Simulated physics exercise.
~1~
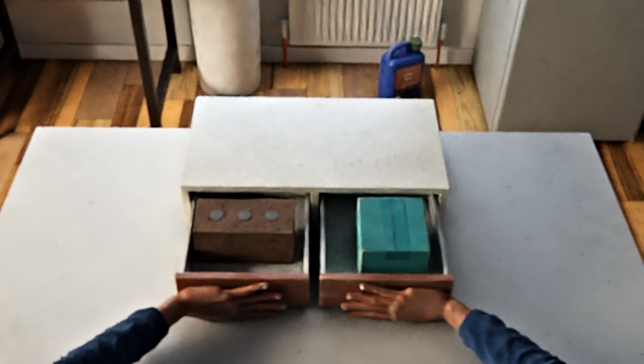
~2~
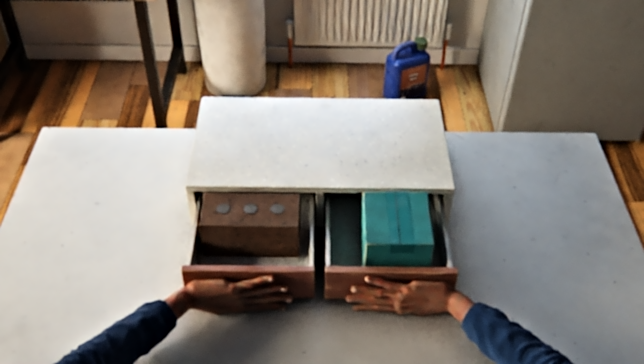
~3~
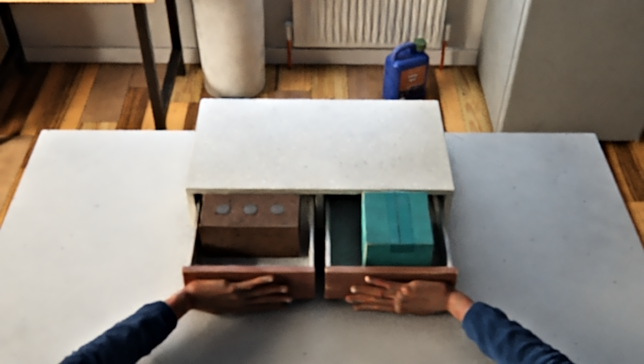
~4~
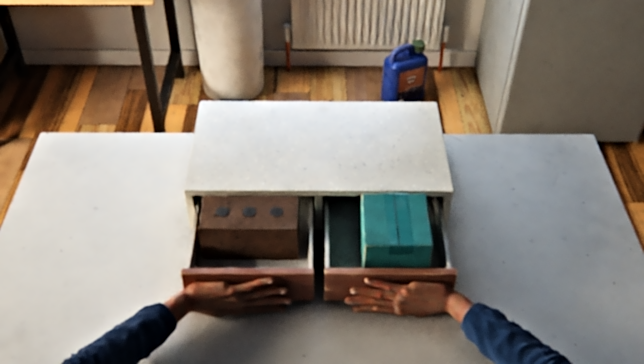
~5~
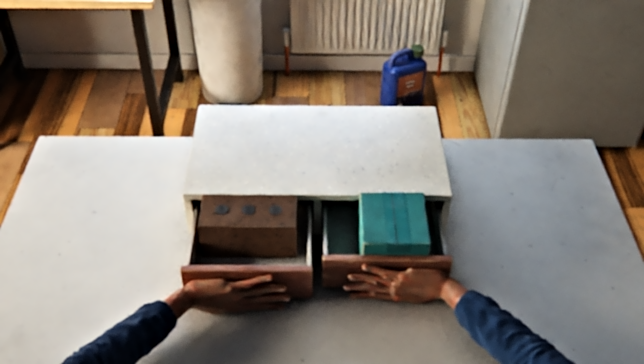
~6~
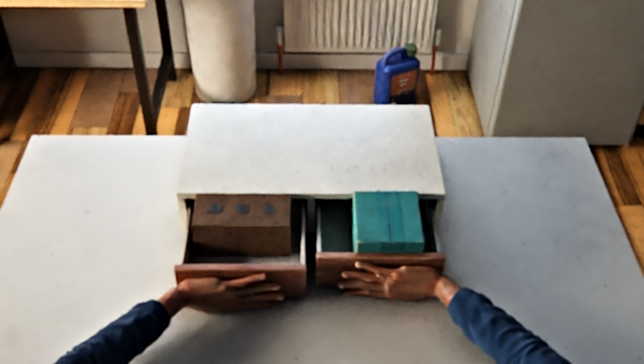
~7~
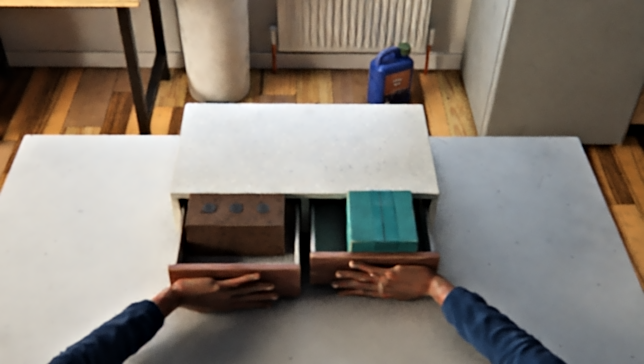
Two hands pressing the open drawers of a low cabinet, brown brick and turquoise box inside, both drawers inching inward, remaining open.
